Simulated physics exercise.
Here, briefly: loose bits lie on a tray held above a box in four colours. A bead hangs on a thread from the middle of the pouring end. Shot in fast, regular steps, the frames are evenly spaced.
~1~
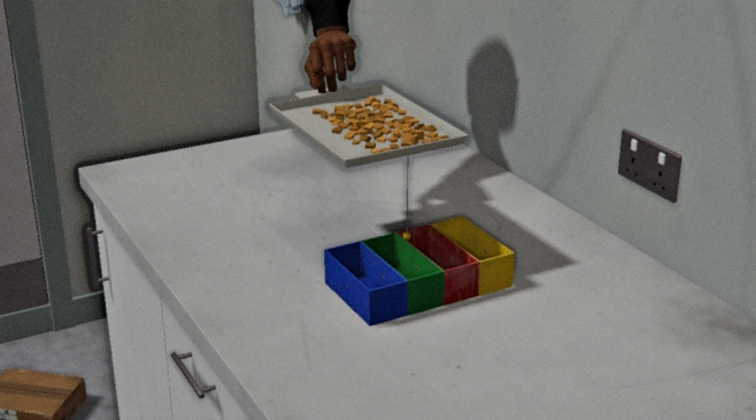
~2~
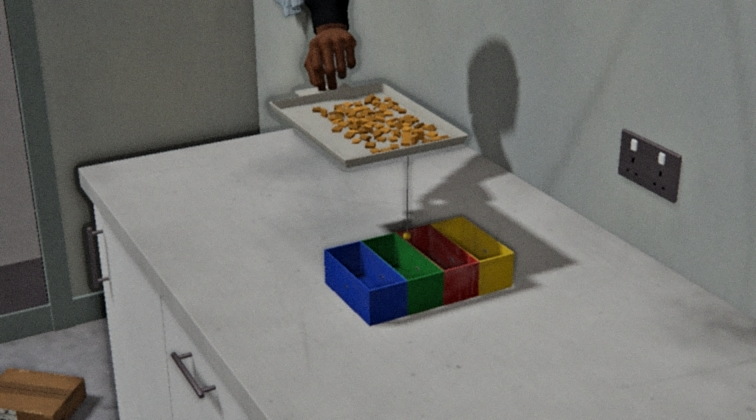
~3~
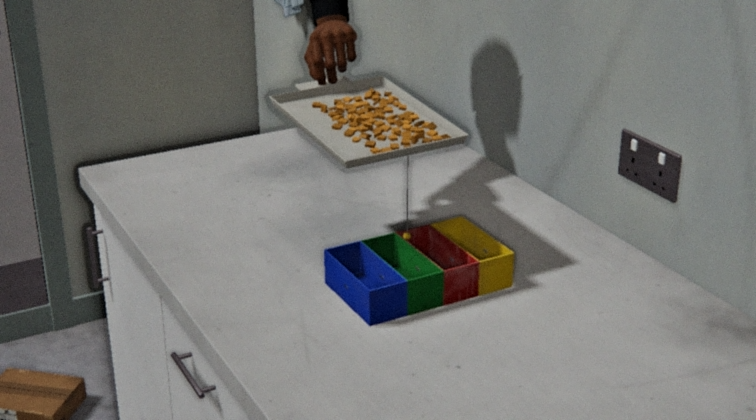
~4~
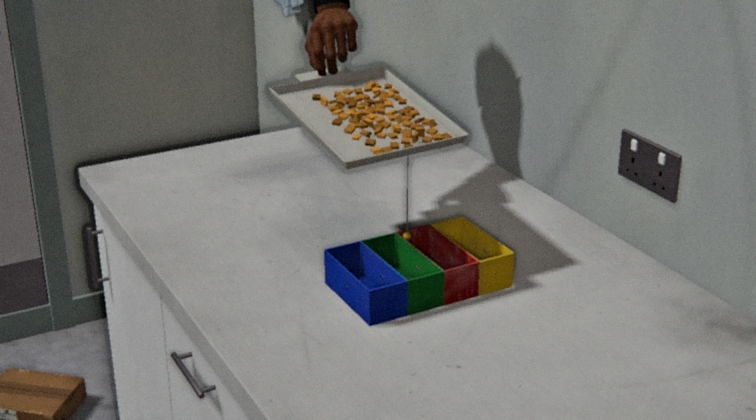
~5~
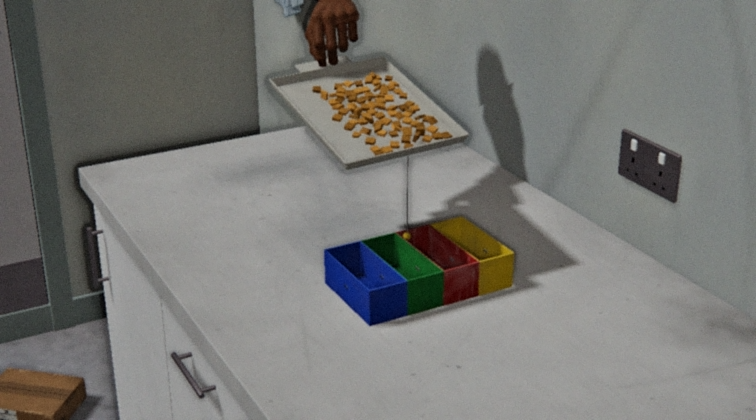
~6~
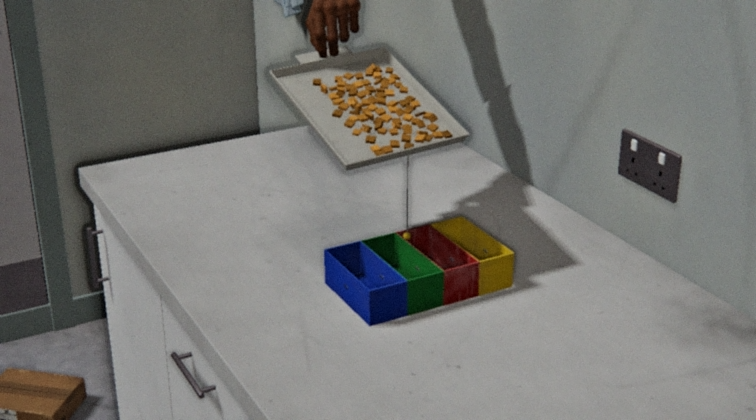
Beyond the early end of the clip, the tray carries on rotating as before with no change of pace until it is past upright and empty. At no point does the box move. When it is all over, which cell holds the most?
The blue cell holds the most.
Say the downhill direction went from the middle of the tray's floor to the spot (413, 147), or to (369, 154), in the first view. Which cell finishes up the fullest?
So the first one goes to that yellow cell and the second to the blue one.
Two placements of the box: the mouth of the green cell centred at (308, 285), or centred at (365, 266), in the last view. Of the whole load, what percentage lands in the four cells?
Roughly 60 %, then roughly 100 %.
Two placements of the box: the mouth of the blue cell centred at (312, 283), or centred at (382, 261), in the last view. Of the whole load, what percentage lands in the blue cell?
Trial 1 near 0 percent, trial 2 near 30 percent.
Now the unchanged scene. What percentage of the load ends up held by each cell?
Blue cell: Roughly 40; green cell: Roughly 30; red cell: Roughly 20; yellow cell: Roughly 0.
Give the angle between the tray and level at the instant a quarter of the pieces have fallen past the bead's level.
105°, roughly.
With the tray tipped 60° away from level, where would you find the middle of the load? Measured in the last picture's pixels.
Somewhere about (393, 137).
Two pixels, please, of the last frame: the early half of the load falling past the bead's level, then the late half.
I'd place the first part at (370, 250) and the rest at (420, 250).
Soon after the last picture, tray tipped steeply; nearly all on the tray; a stray few falling or outside the box.
A little later, tray tipped past a quarter turn; about half on the tray; a small part in the blue cell; a stray few in the green cell; a stray few in the red cell; about a quarter falling or outside the box.
Later still, tray tipped past a quarter turn; about a third in the blue cell; about a quarter in the green cell; about a quarter in the red cell; a stray few in the yellow cell; a small part falling or outside the box.
At rest, tray tipped past a quarter turn; about a third in the blue cell; about a quarter in the green cell; about a quarter in the red cell; a stray few in the yellow cell; a small part outside the box.
